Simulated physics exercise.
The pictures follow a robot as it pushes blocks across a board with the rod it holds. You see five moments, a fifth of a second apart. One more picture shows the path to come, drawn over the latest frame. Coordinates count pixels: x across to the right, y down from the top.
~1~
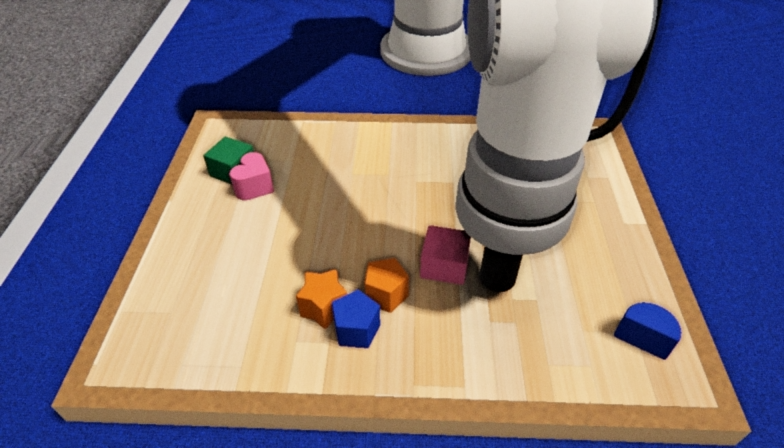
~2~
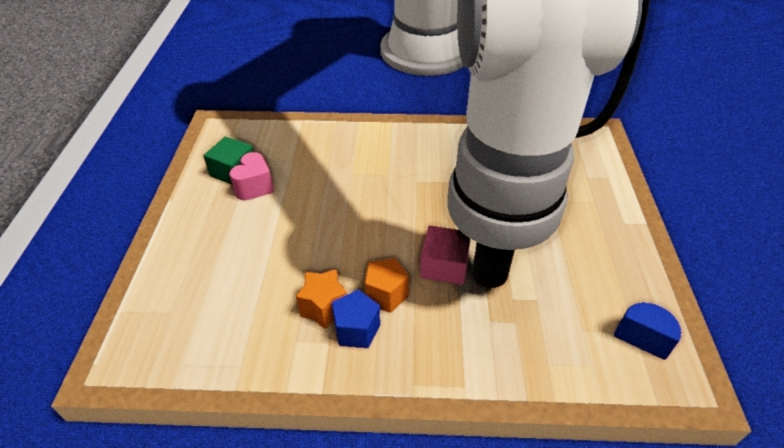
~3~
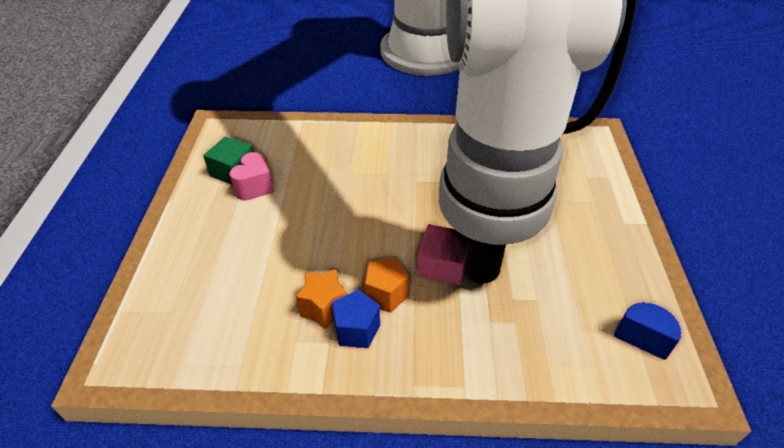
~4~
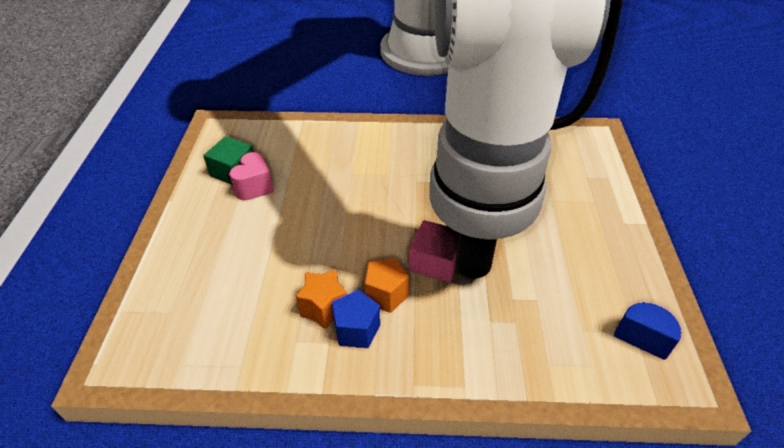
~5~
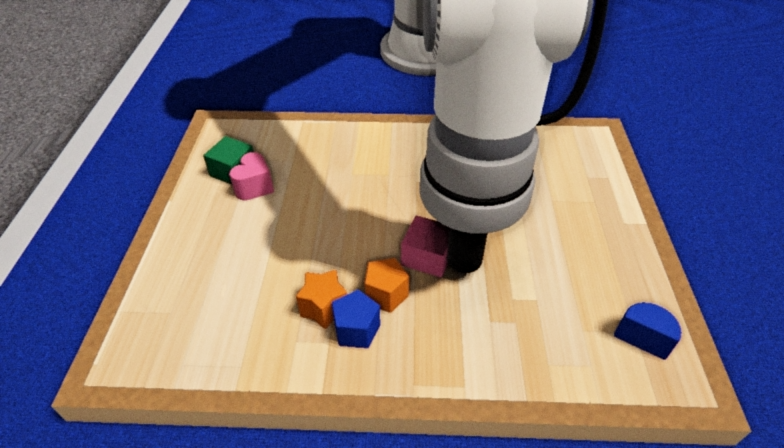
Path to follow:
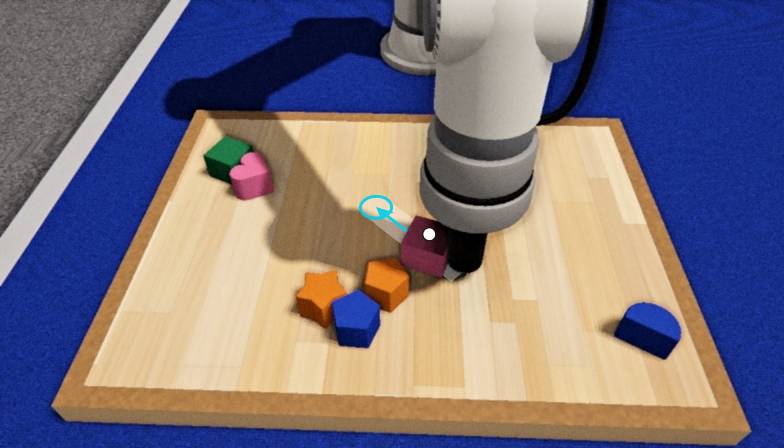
A wooden board with a raised rim lies on a blue surface, seen from above at an angle by a still camera. A green block and a pink heart sit at upper left, two orange blocks and a blue one cluster below centre, a dark pink block rests beside them, and a blue half-round lies at right. A pale robot arm moves its black rod left to the dark pink block, then nudges it slightly left and away.
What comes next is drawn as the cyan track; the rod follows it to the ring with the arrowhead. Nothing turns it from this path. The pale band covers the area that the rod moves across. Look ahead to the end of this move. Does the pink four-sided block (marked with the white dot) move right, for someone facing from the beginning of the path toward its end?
Short answer: No.
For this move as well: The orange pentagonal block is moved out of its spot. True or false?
Verdict: False.
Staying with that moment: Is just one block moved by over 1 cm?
Yes, that is what happens.
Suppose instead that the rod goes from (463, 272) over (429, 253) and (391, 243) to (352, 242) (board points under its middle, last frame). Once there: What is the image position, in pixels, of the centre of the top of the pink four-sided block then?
Around pixel (349, 194).
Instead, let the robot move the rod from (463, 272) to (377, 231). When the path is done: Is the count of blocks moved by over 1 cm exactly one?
Yes, I think so.
Path on the board, straight from (463, 272) to (376, 207); the dot is on the pink four-sided block.
What follows on the original path. One third of the way, rod (432, 237); pink four-sided block (396, 215).
Two thirds of the way, rod (402, 215); pink four-sided block (365, 200), turned 20° anticlockwise.
At the end, rod (376, 195); orange pentagonal block in place; pink four-sided block (340, 194), turned 45° anticlockwise.
